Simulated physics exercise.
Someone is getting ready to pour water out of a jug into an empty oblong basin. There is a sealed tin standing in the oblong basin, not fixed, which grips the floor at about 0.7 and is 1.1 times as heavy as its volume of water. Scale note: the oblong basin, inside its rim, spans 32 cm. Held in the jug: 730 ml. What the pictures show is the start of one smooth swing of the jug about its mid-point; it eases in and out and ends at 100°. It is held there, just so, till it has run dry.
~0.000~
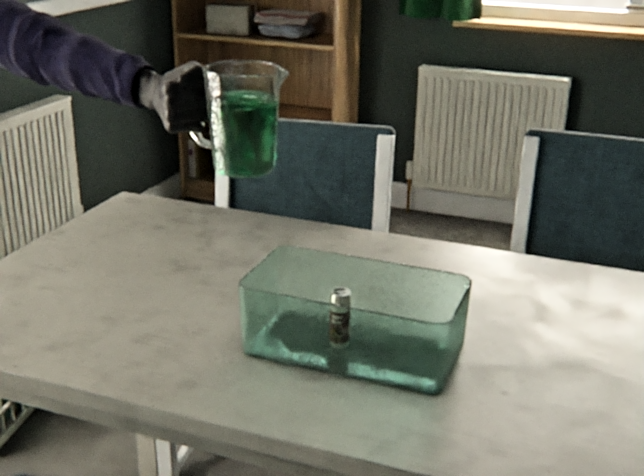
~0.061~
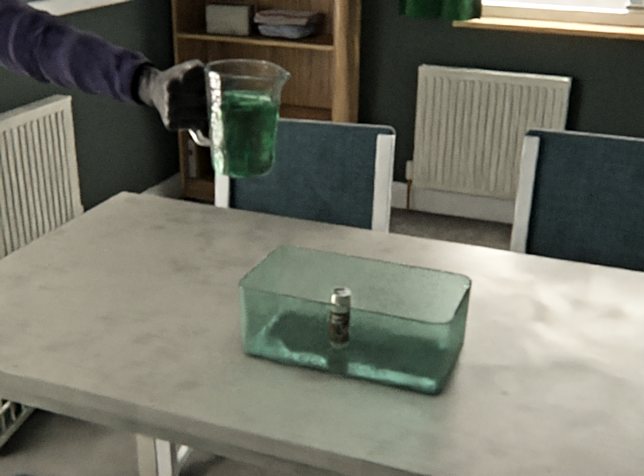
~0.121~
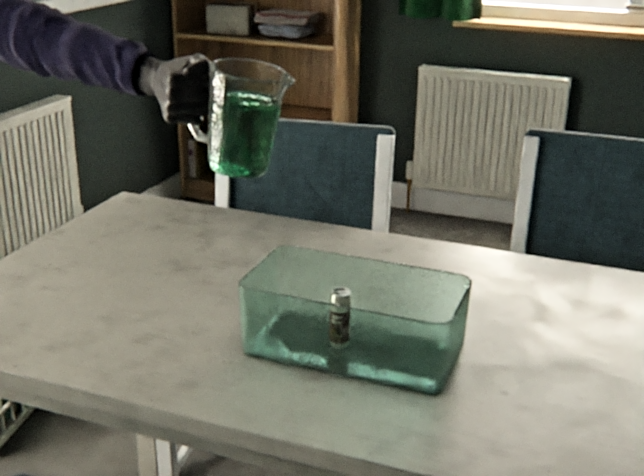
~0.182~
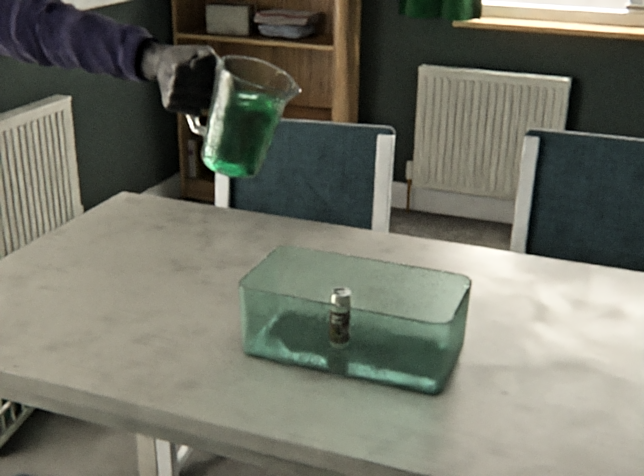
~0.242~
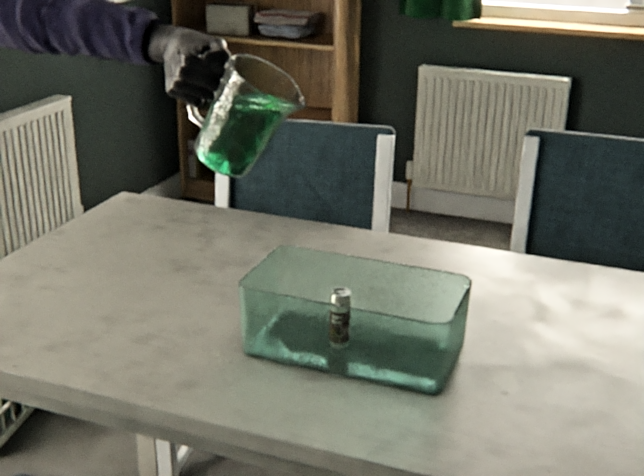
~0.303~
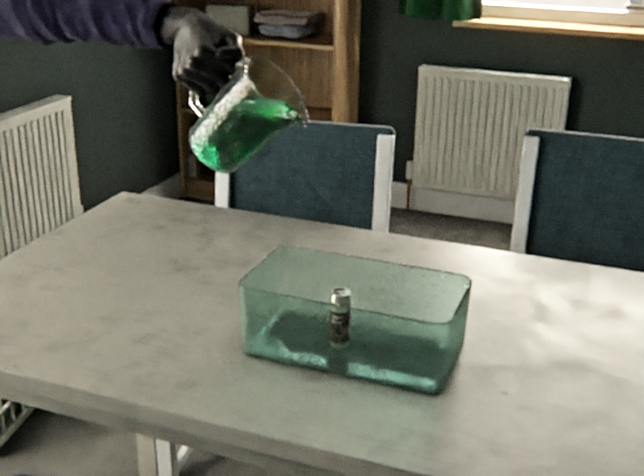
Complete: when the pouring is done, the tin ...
... is still on its feet.
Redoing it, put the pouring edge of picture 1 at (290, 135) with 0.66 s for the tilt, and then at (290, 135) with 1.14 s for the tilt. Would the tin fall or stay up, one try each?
Run one: It tumbles. Run two: It tumbles.
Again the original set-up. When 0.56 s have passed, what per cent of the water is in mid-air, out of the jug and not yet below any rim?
I'd put it at about 28 percent.
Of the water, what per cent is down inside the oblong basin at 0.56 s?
I reckon close to 3 percent of it.
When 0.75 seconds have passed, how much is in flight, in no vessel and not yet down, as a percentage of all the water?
Some 32 per cent.
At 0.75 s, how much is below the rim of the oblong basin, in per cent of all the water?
Near 42 per cent of the total.
After 0.56 s the tilt is 94° and 69 per cent is still to pour; the tin stands where it began.
After 0.75 s the tilt is 100° and 26 per cent is still to pour; the tin stands where it began.
After 0.95 s the tilt is 100° and 7 per cent is still to pour; the tin stands where it began.
After 1.16 s the tilt is 100° and 1 per cent is still to pour; the tin stands where it began.
In the end the tin stands where it began.
